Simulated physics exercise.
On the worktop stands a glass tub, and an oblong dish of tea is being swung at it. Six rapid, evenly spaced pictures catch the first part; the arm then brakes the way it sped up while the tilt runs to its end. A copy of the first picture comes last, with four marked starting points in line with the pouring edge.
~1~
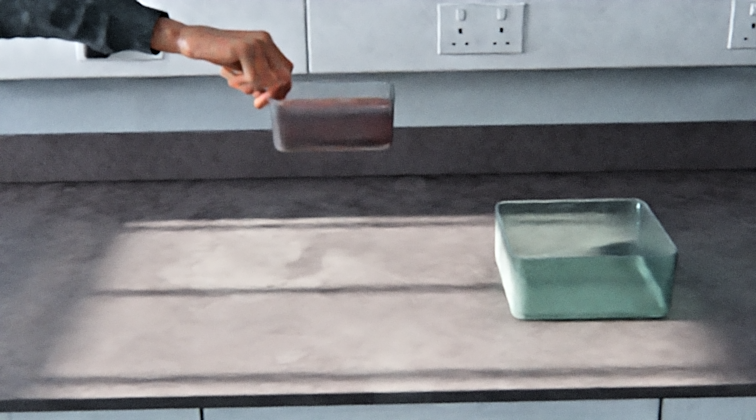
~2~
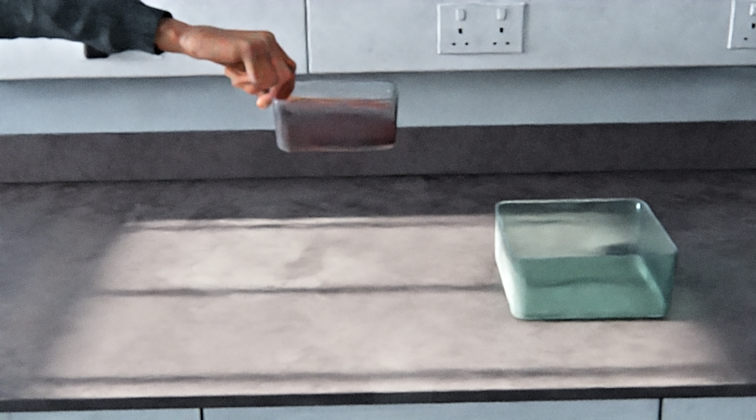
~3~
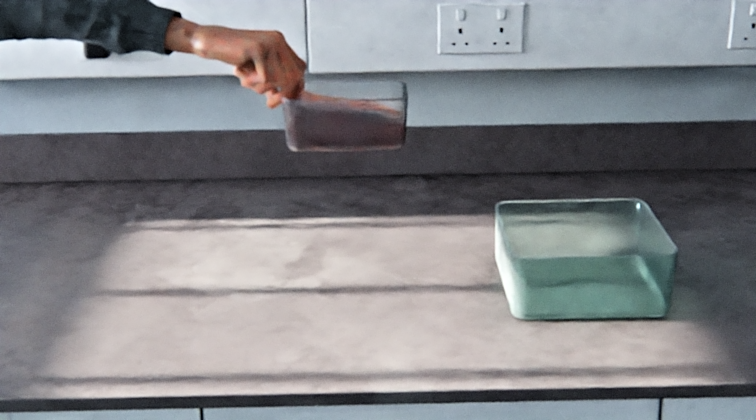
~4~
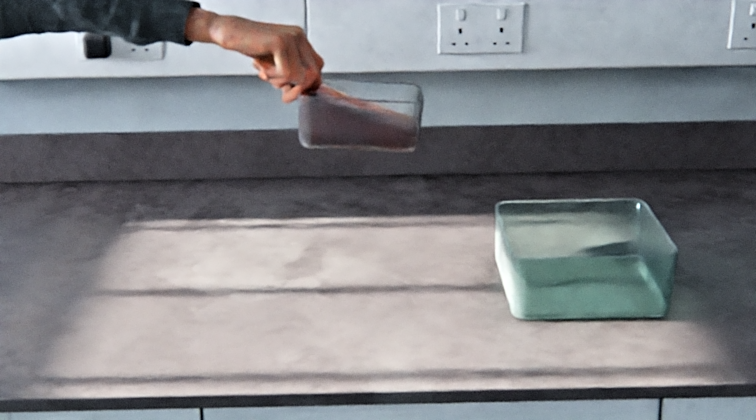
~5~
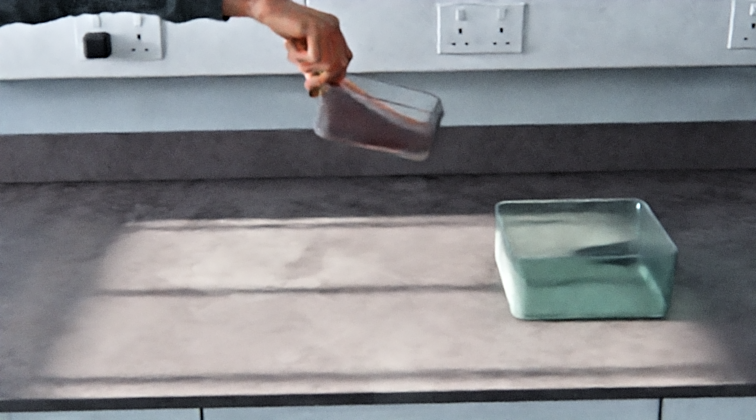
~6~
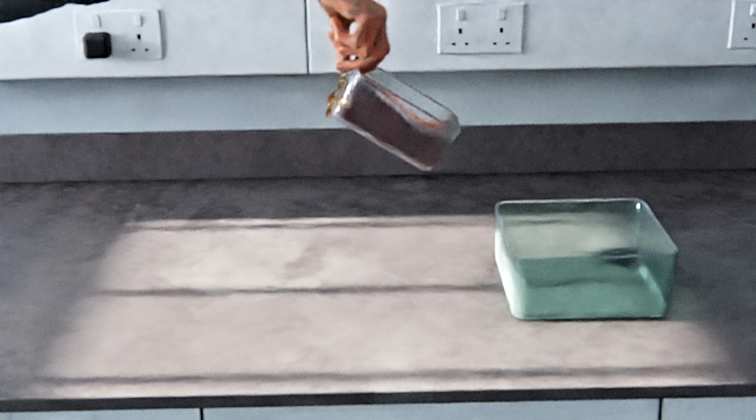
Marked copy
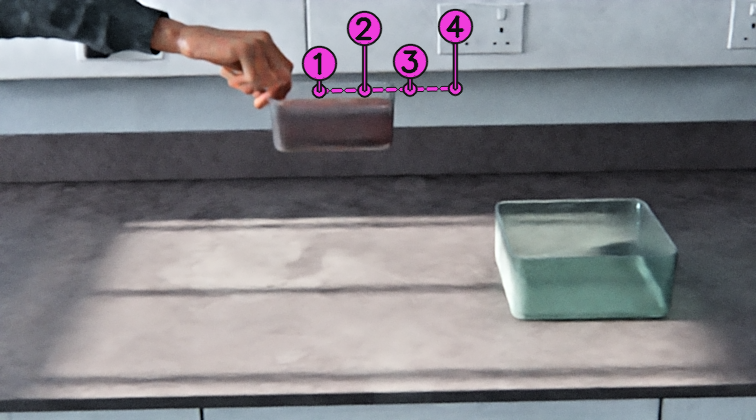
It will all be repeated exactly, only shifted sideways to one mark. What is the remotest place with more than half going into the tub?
Choose 2.
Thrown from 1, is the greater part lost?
Yes, it does.
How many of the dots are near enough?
Three of them.
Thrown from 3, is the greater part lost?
No.
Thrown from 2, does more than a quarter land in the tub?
Yes.
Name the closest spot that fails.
It is 1.
In magenta, 1 at (319, 91); 2 at (364, 90); 3 at (410, 89); 4 at (455, 88).
With 1, about 27 % lands in the tub, 66 % falls short and 7 % goes beside or beyond.
With 2, about 65 % lands in the tub, 24 % falls short and 11 % goes beside or beyond.
With 3, about 79 % lands in the tub, 11 % falls short and 11 % goes beside or beyond.
With 4, about 85 % lands in the tub, 6 % falls short and 9 % goes beside or beyond.
